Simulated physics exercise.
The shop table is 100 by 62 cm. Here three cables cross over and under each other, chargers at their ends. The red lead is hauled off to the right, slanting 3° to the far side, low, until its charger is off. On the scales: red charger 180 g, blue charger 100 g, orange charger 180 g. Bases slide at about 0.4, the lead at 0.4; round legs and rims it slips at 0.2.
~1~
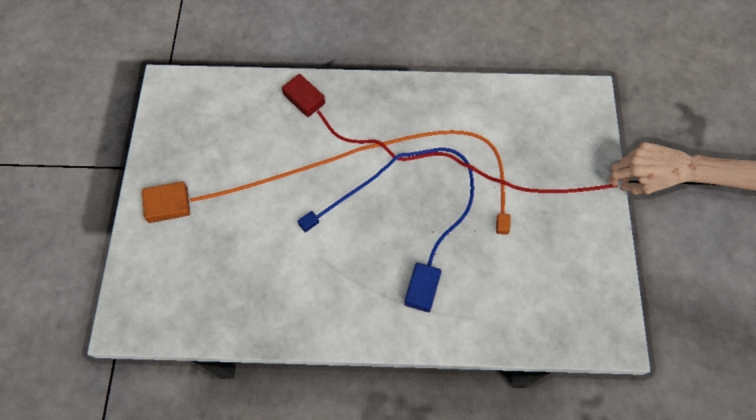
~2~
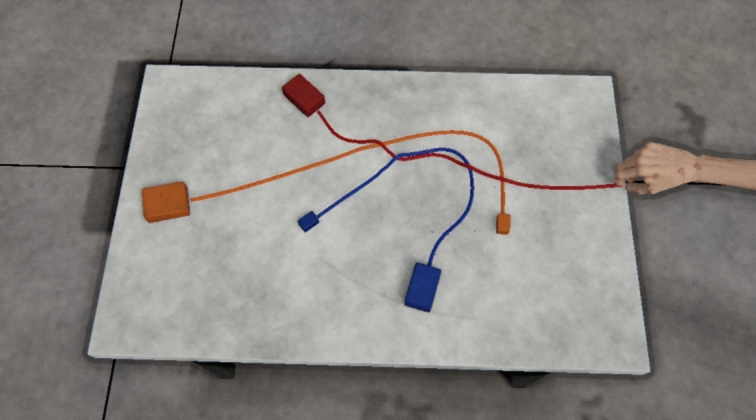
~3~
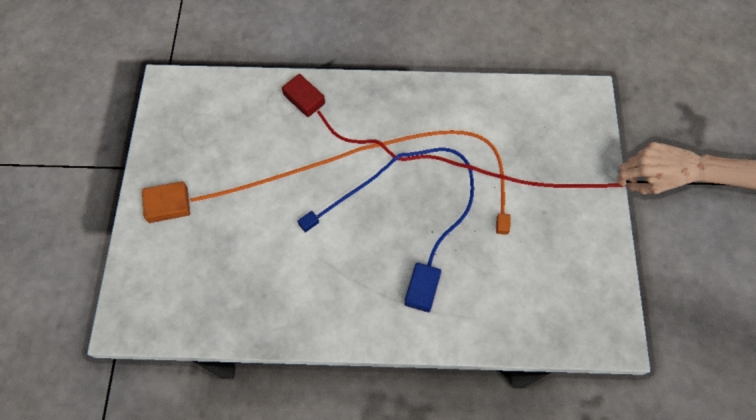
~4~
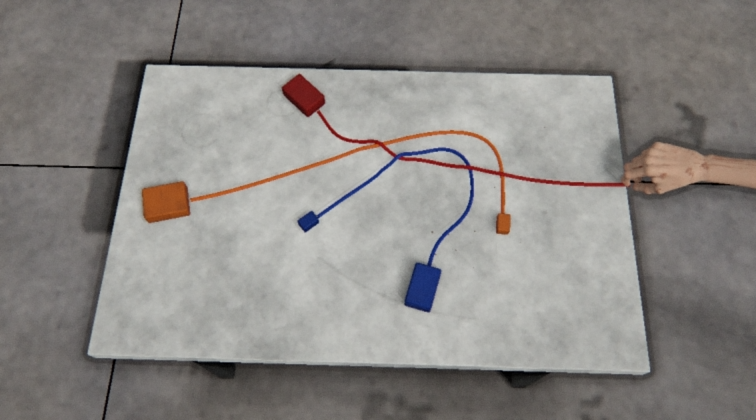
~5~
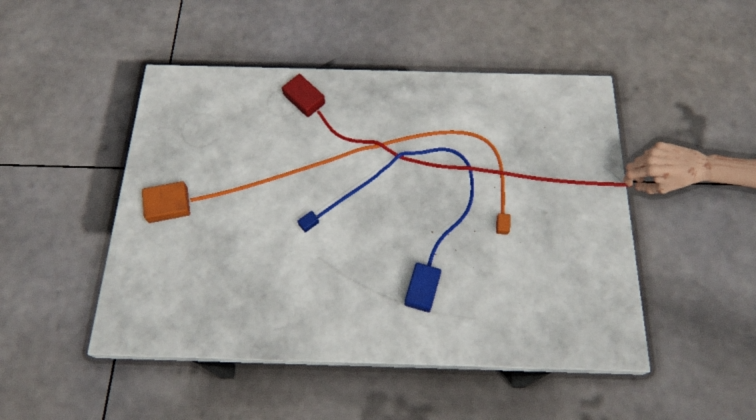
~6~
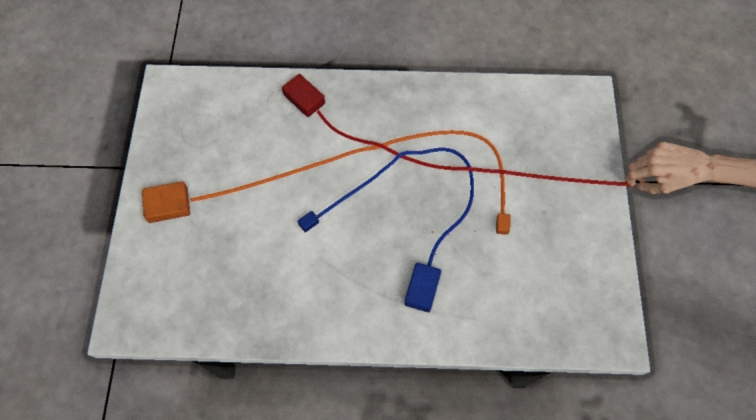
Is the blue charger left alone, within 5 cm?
Verdict: The blue charger gets shifted.
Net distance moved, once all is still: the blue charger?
Blue charger off the top.
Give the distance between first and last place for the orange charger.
About: Orange charger 2 cm.
Next, the red lead's tail end at (422, 133); red charger 21 cm off its start, blue plug 2 cm off its start.
Then, the red lead's tail end at (541, 171); red charger 46 cm off its start, blue plug 17 cm off its start, orange plug 5 cm off its start.
After that, the red lead has left the top; blue charger 12 cm off its start at (478, 248), red charger on its side, 72 cm off its start at (650, 174), blue plug 52 cm off its start at (573, 188).
Later, the red lead has left the top; blue charger over the edge, red charger over the edge, blue plug over the edge.
At the end, the red lead has left the top; blue charger over the edge, red charger over the edge, blue plug over the edge, orange plug on its side, 21 cm off its start at (609, 206).
